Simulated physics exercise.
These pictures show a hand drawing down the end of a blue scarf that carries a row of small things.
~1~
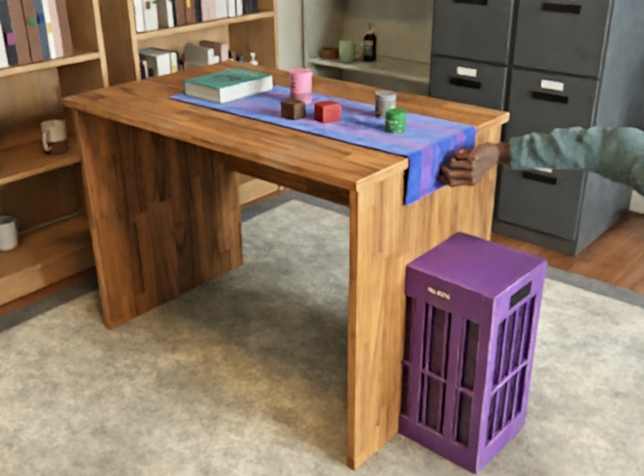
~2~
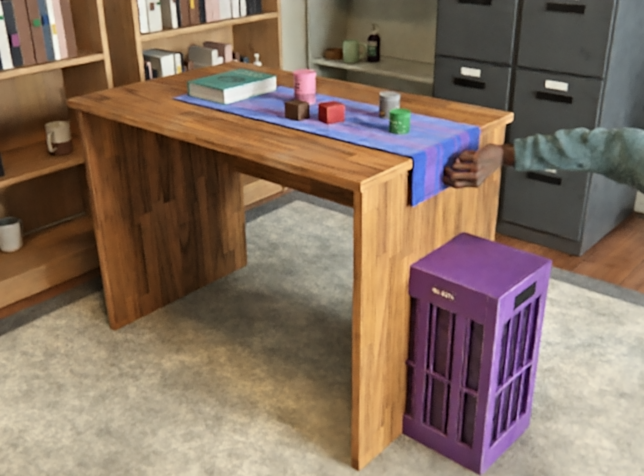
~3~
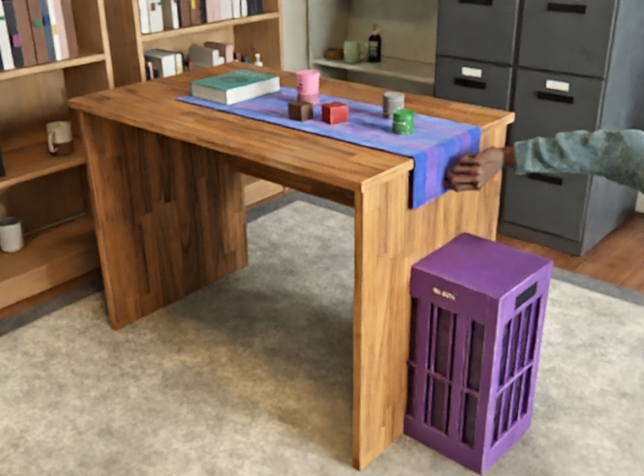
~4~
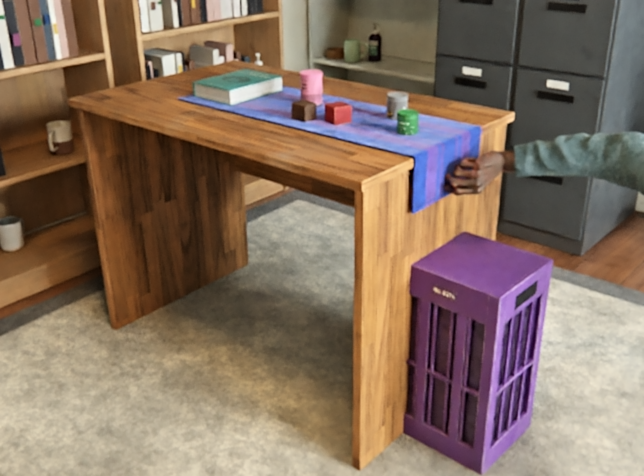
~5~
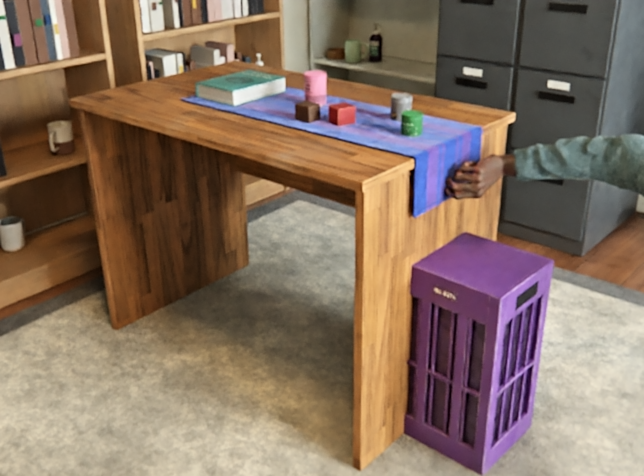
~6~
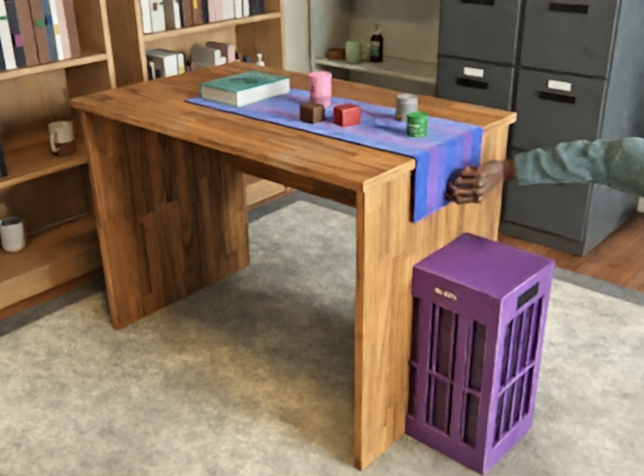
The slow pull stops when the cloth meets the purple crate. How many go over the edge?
The desk loses one.
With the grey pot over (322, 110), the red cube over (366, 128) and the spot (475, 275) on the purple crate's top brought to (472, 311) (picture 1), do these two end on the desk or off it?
The grey pot keeps its place on top; the red cube tumbles off.
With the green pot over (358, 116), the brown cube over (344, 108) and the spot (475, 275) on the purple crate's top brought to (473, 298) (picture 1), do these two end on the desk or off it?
The green pot does not fall, the brown cube survives.
Early on, hem near (447, 224); all still up.
Midway, hem on the crate; green pot gone.
Finally, hem on the crate; green pot gone. The count of fallen things is one.
